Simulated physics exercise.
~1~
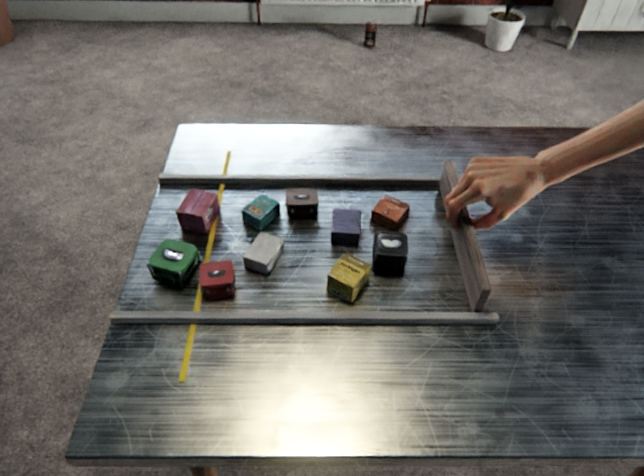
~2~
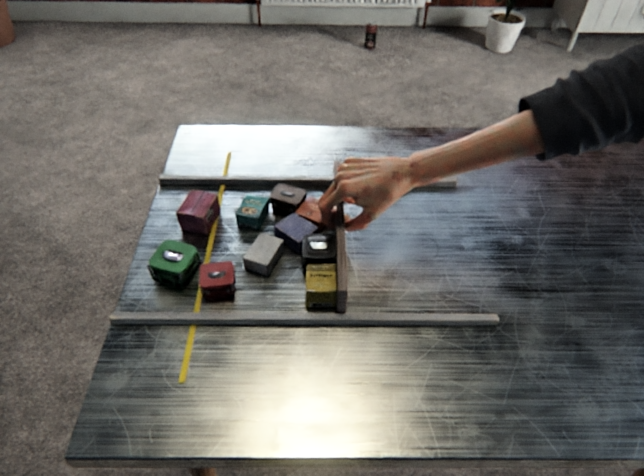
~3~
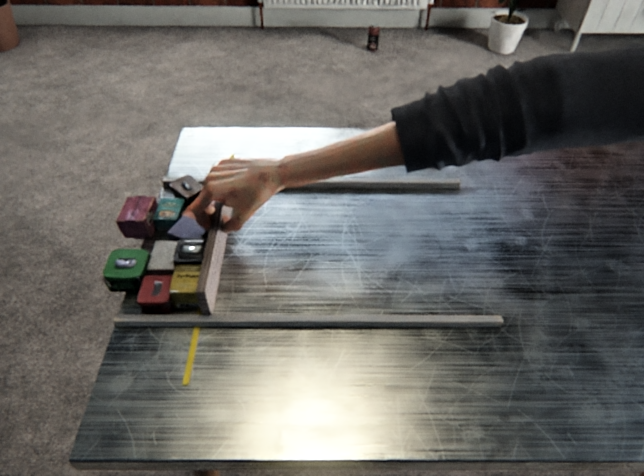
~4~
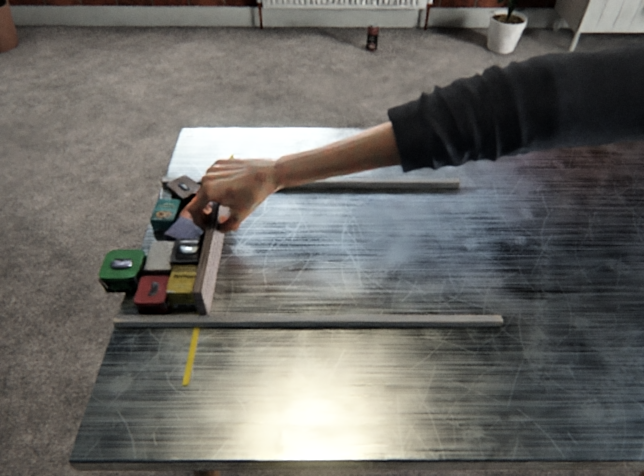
Hand-pushed board sweeping small coloured boxes leftward across a dark table to its edge, the pink one dropping out of sight.
